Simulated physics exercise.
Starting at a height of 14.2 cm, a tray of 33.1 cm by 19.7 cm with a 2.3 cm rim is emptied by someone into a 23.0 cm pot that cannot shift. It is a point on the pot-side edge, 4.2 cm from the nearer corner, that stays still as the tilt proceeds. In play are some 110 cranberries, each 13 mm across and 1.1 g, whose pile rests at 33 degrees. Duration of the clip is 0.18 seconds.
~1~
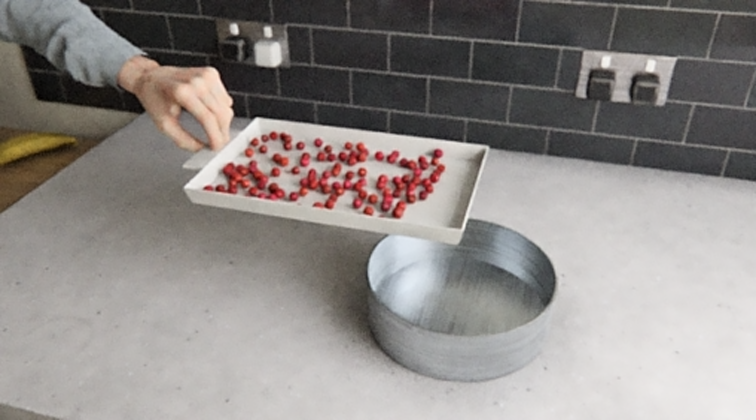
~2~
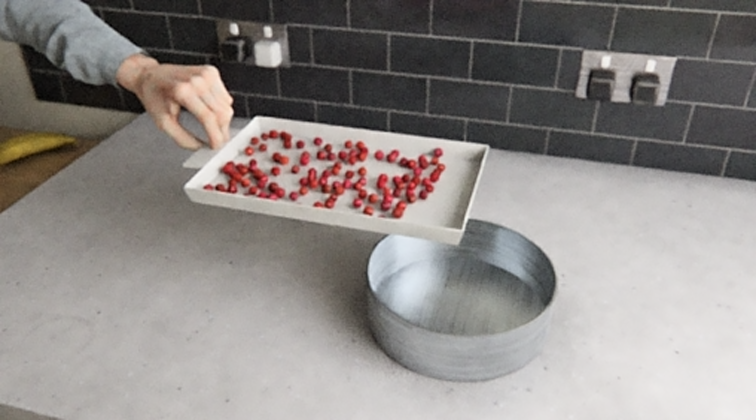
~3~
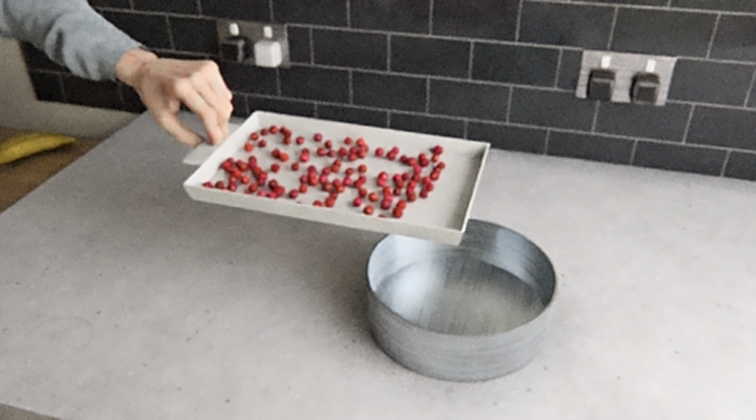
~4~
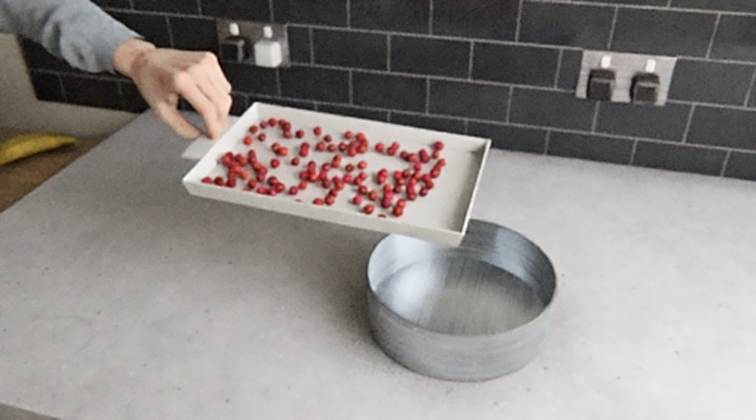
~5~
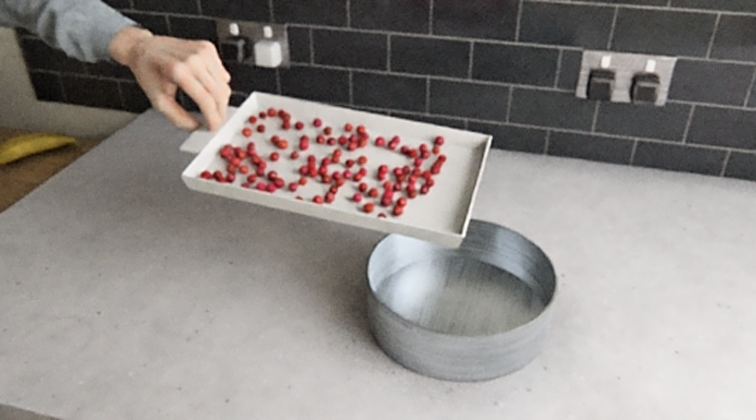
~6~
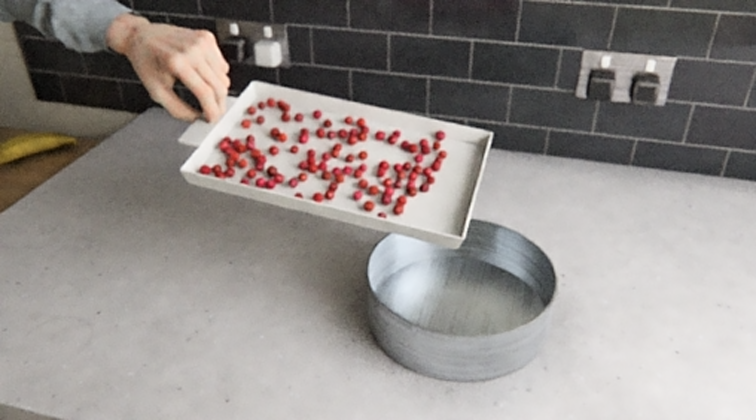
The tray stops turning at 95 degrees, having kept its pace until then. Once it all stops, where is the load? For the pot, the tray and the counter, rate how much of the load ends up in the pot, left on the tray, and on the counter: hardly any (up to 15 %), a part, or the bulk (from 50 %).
Pot: The bulk; tray: Hardly any; counter: A part.
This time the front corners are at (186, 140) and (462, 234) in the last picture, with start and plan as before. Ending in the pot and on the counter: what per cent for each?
You'd end with pot at 95 and counter at 10.
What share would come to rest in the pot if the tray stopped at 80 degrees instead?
Around 20 %, I reckon.
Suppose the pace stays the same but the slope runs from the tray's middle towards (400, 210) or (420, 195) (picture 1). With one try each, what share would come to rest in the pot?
I'd put it at about 95 per cent for the first tilt and about 80 per cent for the second.
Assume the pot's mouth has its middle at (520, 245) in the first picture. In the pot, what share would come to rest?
Share in pot at that spot: Some 0 in a hundred.
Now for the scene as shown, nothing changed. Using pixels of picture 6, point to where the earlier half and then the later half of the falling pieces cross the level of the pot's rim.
Around (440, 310), then around (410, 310).
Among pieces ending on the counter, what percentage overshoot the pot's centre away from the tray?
Around 10 per cent, give or take.
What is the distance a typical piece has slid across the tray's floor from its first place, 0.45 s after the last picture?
It has moved some 9 cm from its start.
Then, 0.45 s after the last picture, tilt 51 degrees; the tray holds 100 %, the pot 0 %.
Then, 0.75 s after the last picture, tilt 78 degrees; the tray holds 85 %, the pot 10 %.
Then, 1.15 s after the last picture, tilt 95 degrees; the tray holds 25 %, the pot 35 %.
In the end, pot 65 %, tray 0 %, counter 35 %.
